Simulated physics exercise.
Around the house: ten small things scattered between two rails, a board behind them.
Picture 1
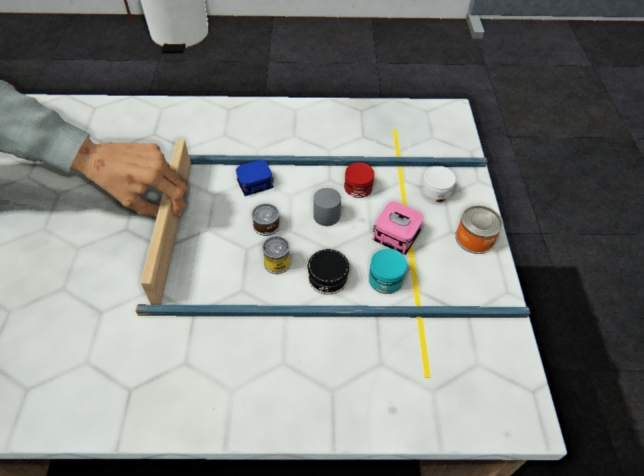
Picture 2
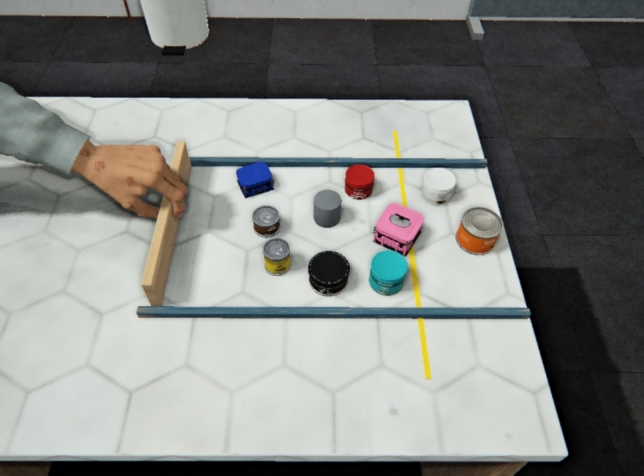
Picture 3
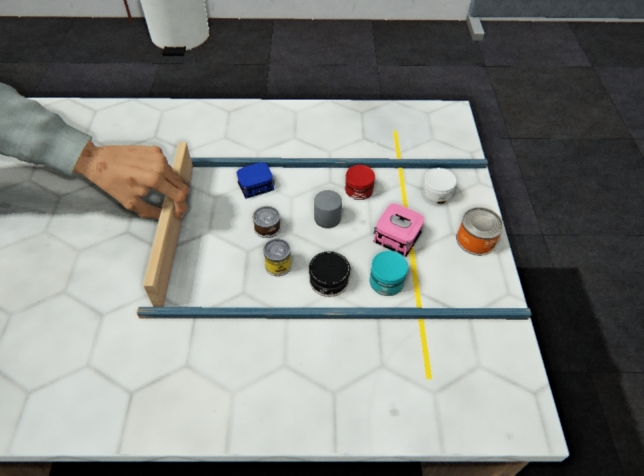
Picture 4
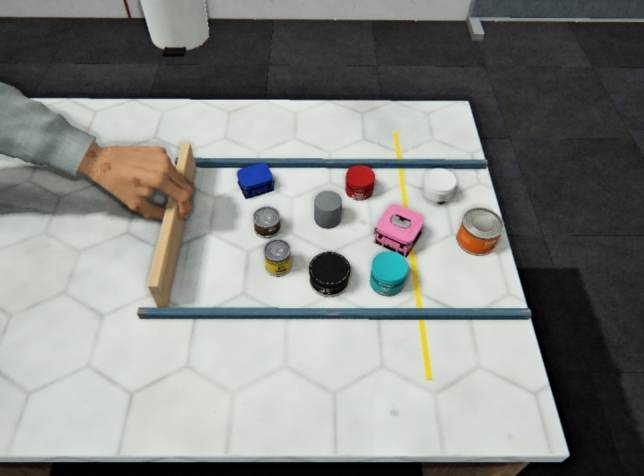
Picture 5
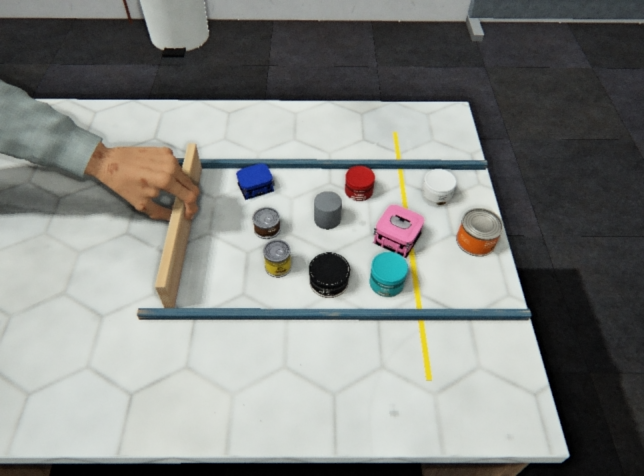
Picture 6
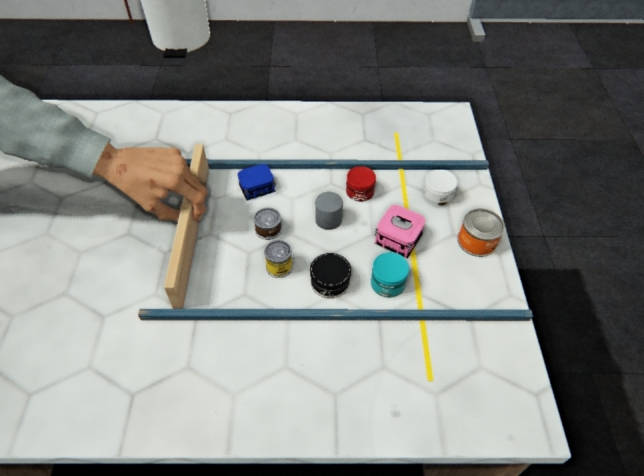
The footage shows ten small tubs, tins and cases scattered between two blue rails on a white hexagon-patterned table, some beyond a yellow line, while a hand at left slides an upright wooden board slightly rightward without touching them.
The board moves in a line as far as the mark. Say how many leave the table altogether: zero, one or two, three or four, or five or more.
Here the number that fall off is zero.
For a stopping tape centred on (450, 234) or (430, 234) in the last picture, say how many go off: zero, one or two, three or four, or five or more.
In that order: One to two; either one or two.
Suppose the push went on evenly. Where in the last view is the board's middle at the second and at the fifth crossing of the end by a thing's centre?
At (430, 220) for the second, at (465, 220) for the fifth.
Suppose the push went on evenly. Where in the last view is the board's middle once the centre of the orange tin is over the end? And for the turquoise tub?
For the orange tin at (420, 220), for the turquoise tub at (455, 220).
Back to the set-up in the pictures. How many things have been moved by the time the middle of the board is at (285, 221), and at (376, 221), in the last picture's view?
By then 3, and 9.
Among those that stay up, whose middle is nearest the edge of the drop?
The orange tin ends nearest.
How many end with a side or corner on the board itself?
5 of them.
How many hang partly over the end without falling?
Overhanging: 1.
A little later, none off yet; orange tin at rest near (480, 232); white tub at rest near (440, 189); pink case at rest near (400, 231).
Next, none off yet; orange tin at rest near (480, 232); white tub moving near (445, 189); pink case shifted a little near (418, 233).
When it is over, the number that fall off is zero.
